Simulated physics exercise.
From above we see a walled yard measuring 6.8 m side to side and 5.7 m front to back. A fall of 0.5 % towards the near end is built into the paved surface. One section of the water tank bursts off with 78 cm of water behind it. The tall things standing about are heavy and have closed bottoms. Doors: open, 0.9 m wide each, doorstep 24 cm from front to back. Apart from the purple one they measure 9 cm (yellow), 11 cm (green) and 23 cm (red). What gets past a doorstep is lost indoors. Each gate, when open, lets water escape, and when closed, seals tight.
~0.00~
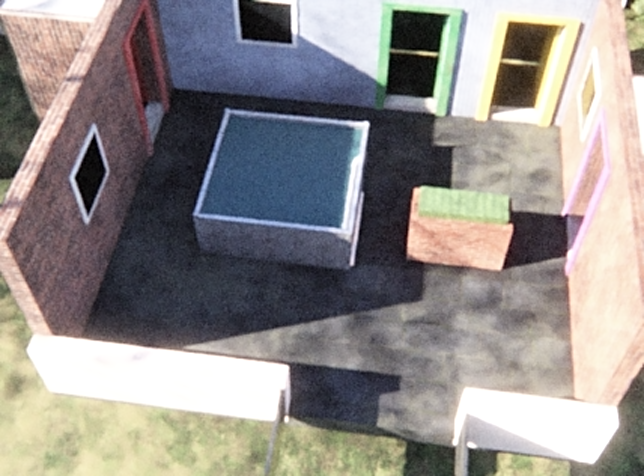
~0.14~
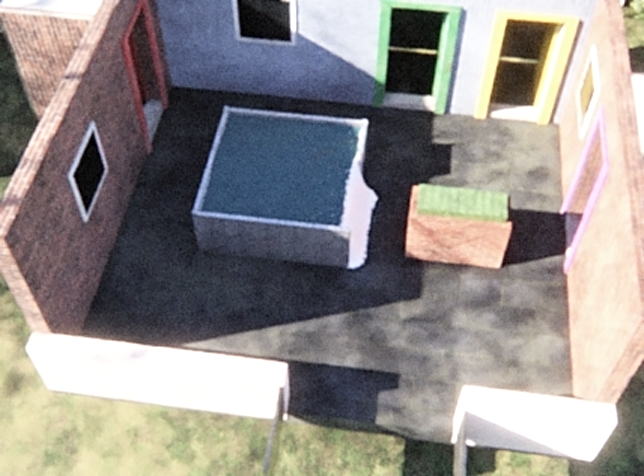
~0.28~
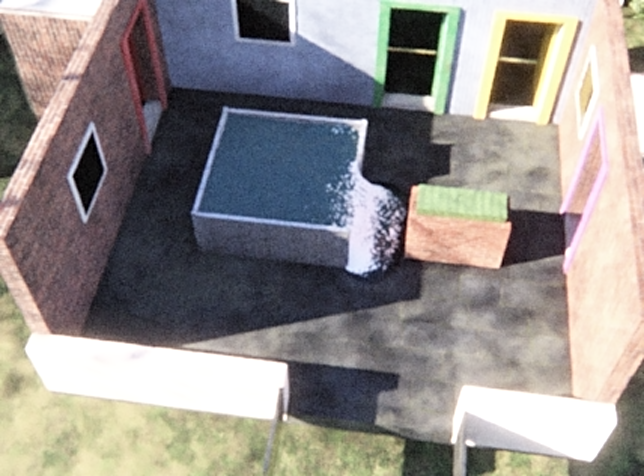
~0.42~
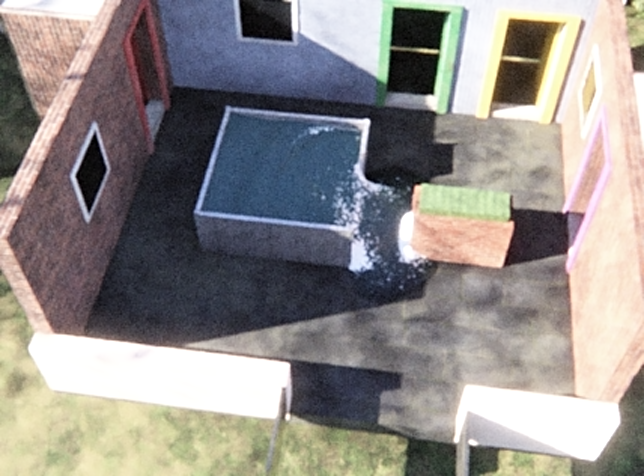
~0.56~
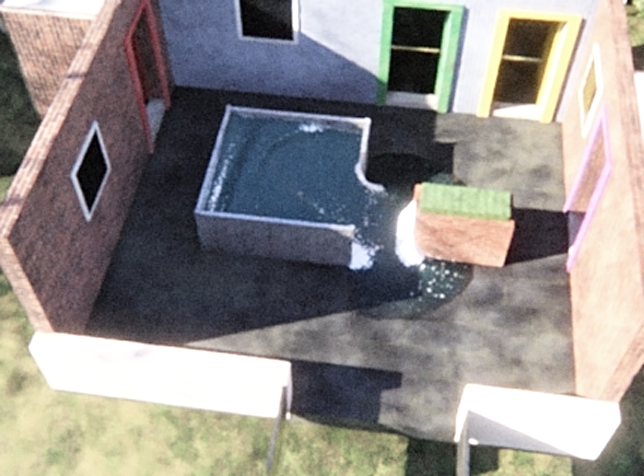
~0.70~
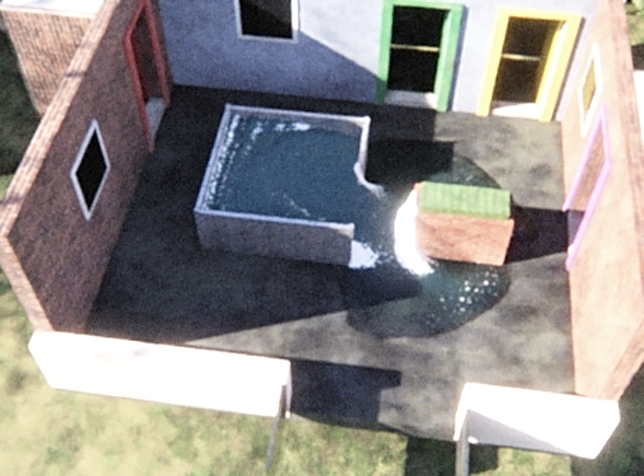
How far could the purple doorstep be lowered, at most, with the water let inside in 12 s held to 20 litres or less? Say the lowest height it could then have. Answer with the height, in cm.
It could then stand at about 19 cm.
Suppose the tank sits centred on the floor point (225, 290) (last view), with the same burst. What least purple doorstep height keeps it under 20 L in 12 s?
It should be around 13.5 cm high.
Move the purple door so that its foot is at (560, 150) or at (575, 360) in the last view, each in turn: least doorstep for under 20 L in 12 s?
Roughly 21 and 19 cm.
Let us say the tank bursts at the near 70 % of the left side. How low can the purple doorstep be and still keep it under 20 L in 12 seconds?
About 14.0 cm.
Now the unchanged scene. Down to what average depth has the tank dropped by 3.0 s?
Some 29 cm.
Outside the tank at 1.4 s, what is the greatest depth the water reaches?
I'd put it near 58 cm.
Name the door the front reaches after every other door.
Red.
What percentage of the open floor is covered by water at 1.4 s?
I'd say near 40 percent.
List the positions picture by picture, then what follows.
The water tank at (285, 171) is whole and still, 78 cm deep; the purple door at (584, 200) is dry, in the first frame.
The gap is at (352, 213), the front 0.3 m out at (375, 206); the back of the water tank holds 78 cm, in the second frame.
The gap is at (351, 215), the front 0.8 m out at (404, 218); the back of the water tank holds 78 cm, in the third frame.
The gap is at (354, 216), the front 1.4 m out at a hidden place; the back of the water tank holds 78 cm, in the fourth frame.
Water pours out at (354, 216) and has run 2.1 m, to a hidden place; about 6 cm deep outside, 72 cm at the back, in the fifth frame.
The gap is at (354, 214), the front 2.7 m out at (532, 235); the back of the water tank holds 66 cm; the purple door at (585, 196), 3.3 m from the gap, is still 0.5 m from the nearest water, in the sixth frame.
After 1.4 s water covers 40 % of the floor, deepest (58 cm) near (405, 234); 8 cm at the purple door, 14 litres in over its 16 cm doorstep.
After 3.0 s water covers 50 % of the floor, deepest (29 cm) near (404, 243); 14 cm at the purple door, 32 litres in over its 16 cm doorstep.
After 12.0 s water covers 95 % of the floor, deepest (10 cm) near (513, 421); 7 cm at the purple door, 34 litres in over its 16 cm doorstep.
At the purple door as built, the water arrived by 0.9 s and peaked near 17 cm at 1.8 s.
Run again over the same 12 s with other heights there, 34 litres in over 16 cm, 9 litres over 22 cm. The limit of 20 litres is kept from about 19 cm up.
